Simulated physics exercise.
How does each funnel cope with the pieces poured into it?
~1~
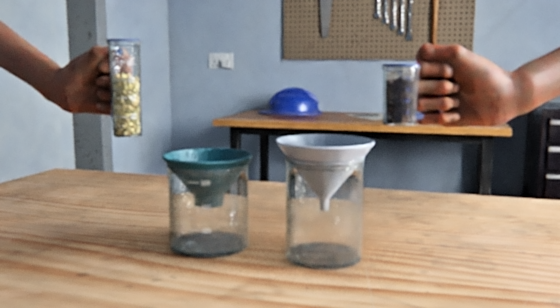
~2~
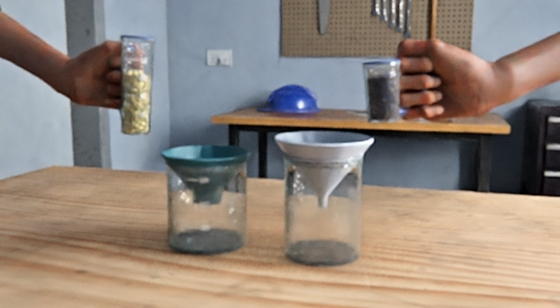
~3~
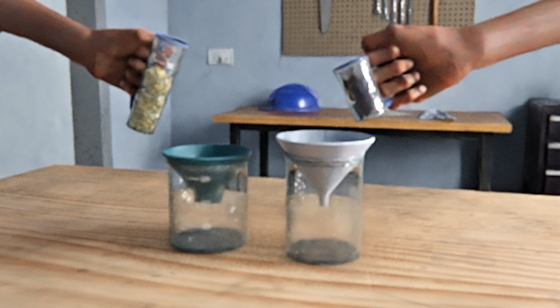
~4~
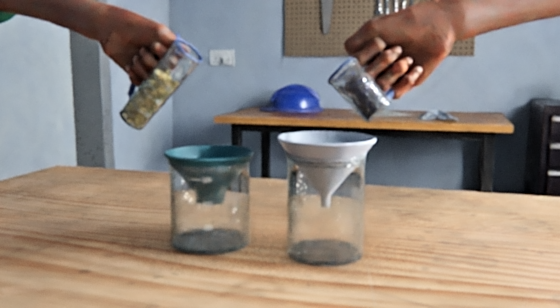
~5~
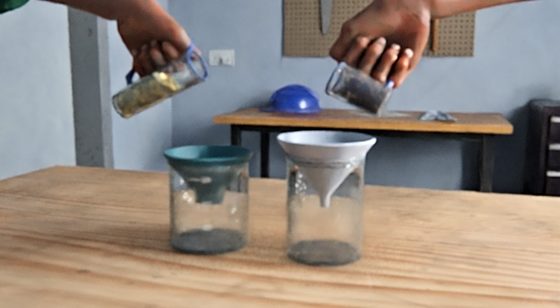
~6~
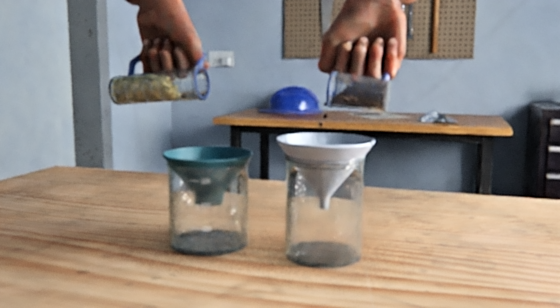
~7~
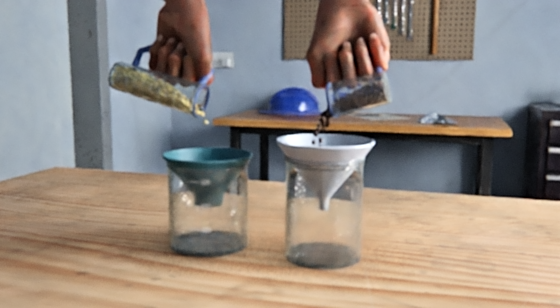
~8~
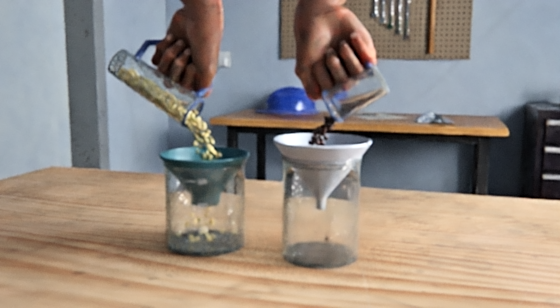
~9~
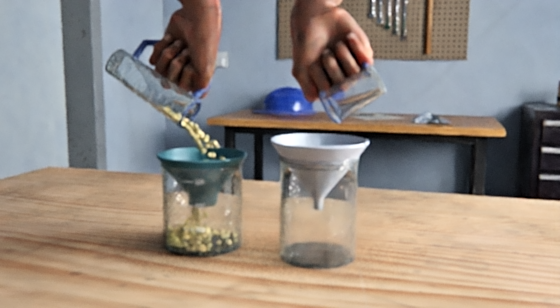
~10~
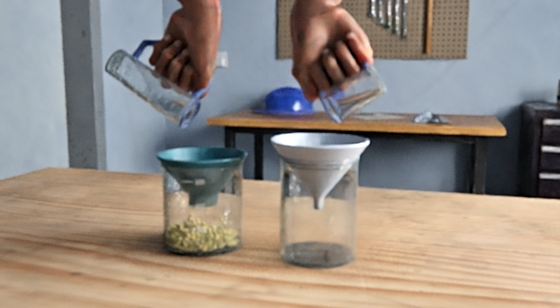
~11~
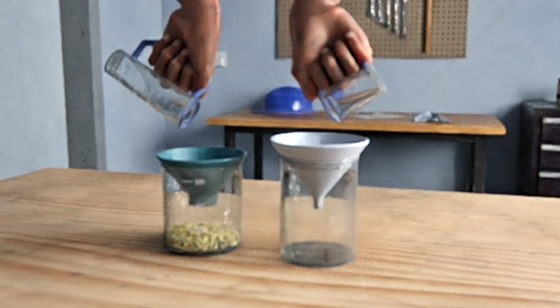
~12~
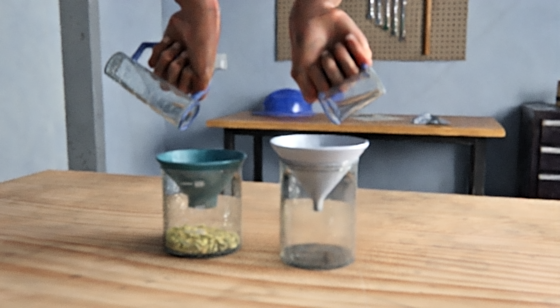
The green funnel on the left runs clear, with its pale pieces all ending up in the jar. The white funnel on the right gets blocked, with almost all of its dark pieces staying inside it.
